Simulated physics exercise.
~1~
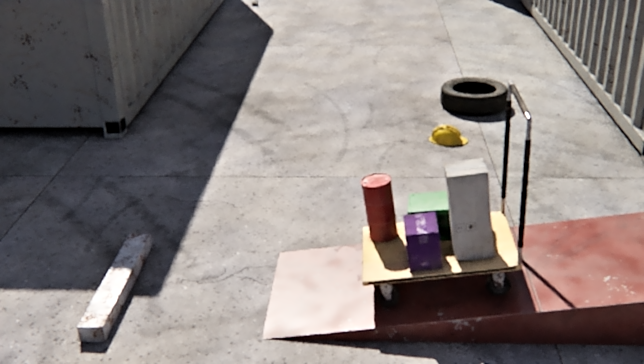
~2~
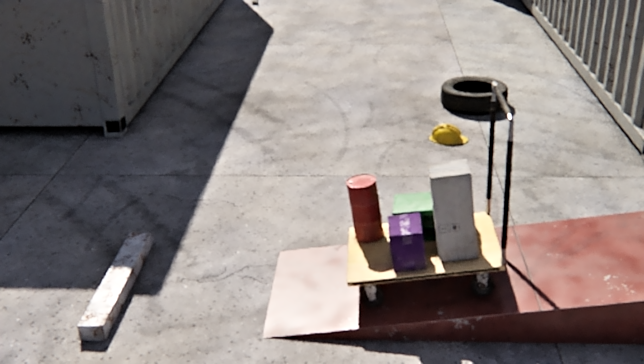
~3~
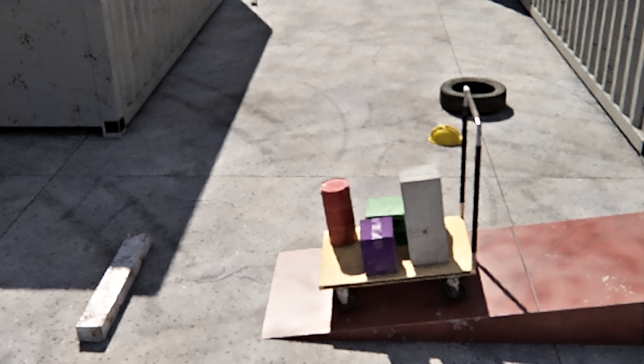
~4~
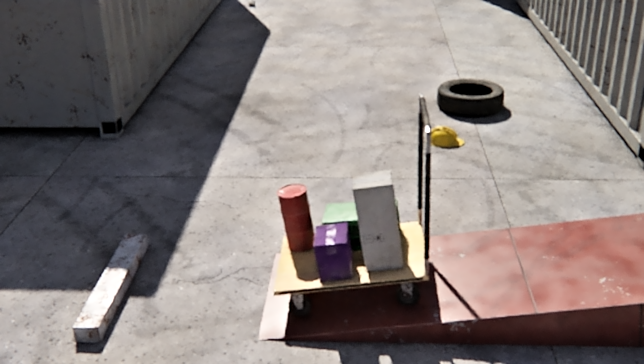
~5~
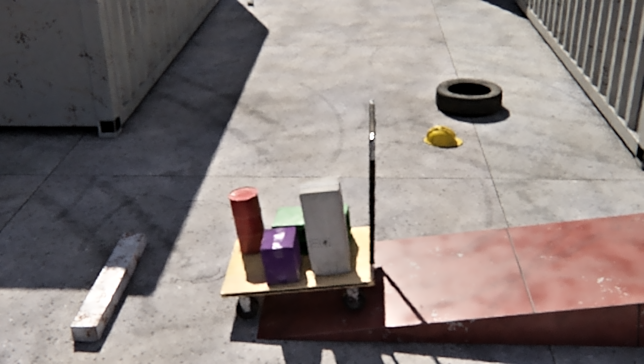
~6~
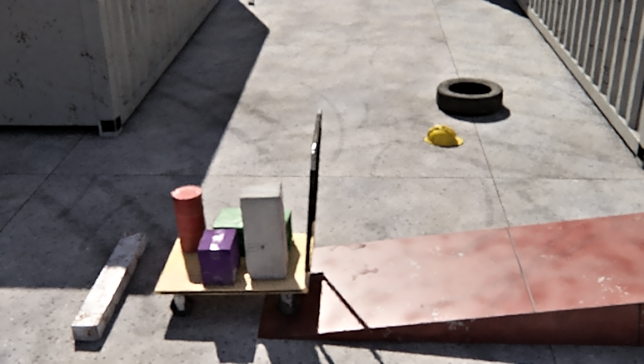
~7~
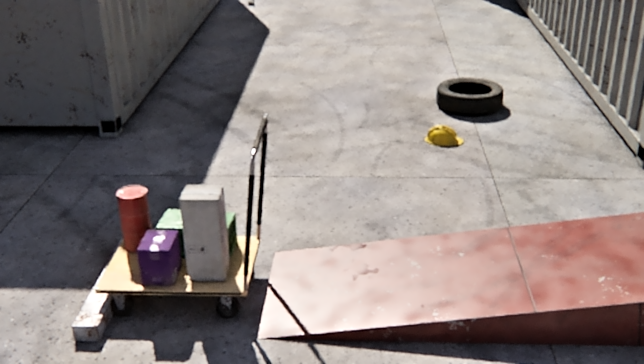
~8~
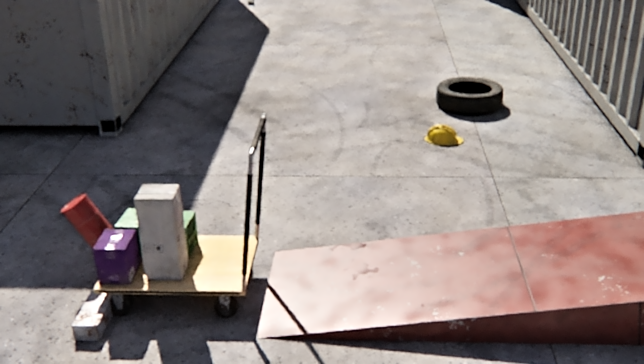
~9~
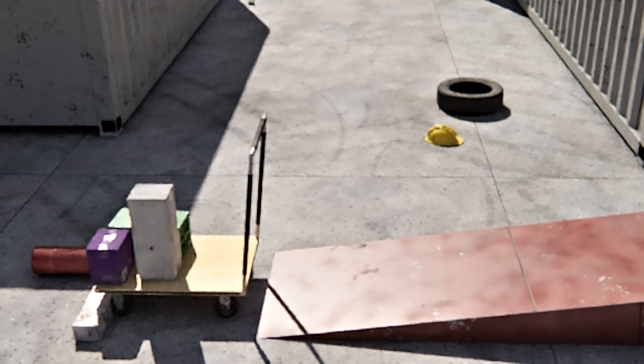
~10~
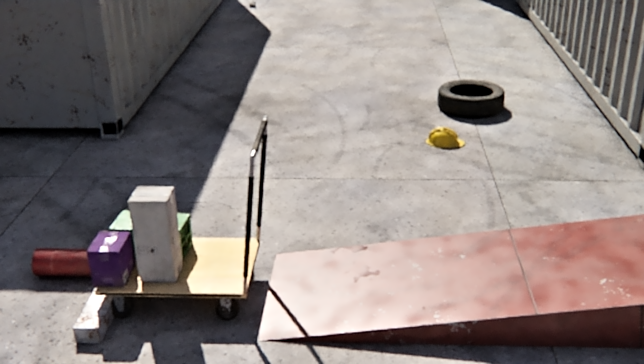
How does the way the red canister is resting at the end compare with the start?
At the start the red canister stands on the trolley with a slight lean. At the end it lies on its side on the ground, off the left end of the trolley.
